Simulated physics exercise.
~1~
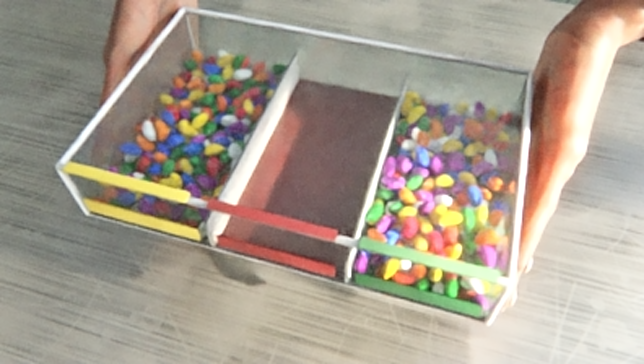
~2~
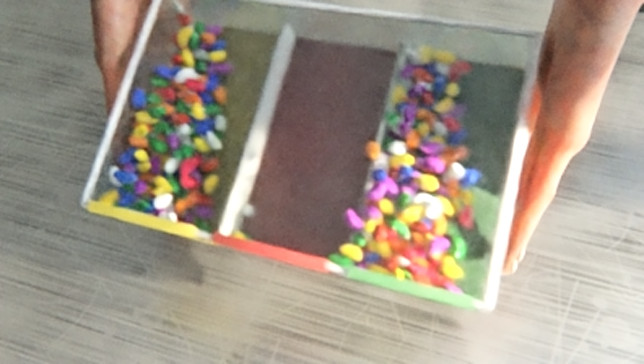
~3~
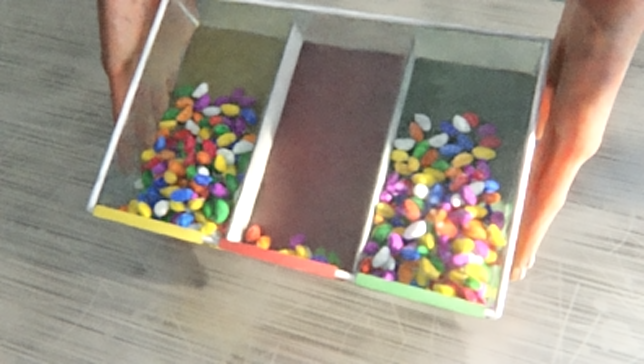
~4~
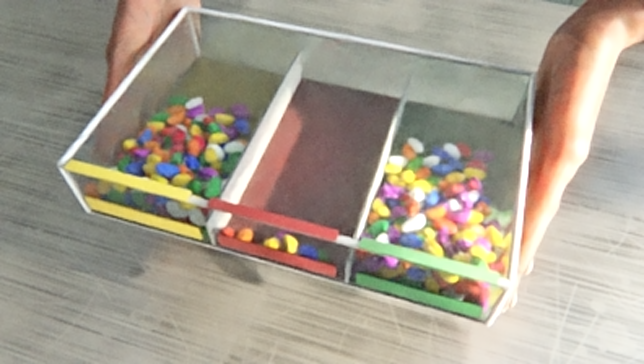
Above a grey, streaked tabletop, two hands hold a clear, lidded box with three compartments marked yellow, red and green along the front. Colourful bean-shaped pieces fill much of the yellow and green sections, while the dark red middle one looks empty. The hands tip the box so its floor faces the viewer more directly, and the pieces shift into uneven bands. Still tilted, the pieces gather toward the front edge, and a few appear in the middle section. Finally the box is lowered back toward level, with two large piles at the sides and a small cluster by the red strip.
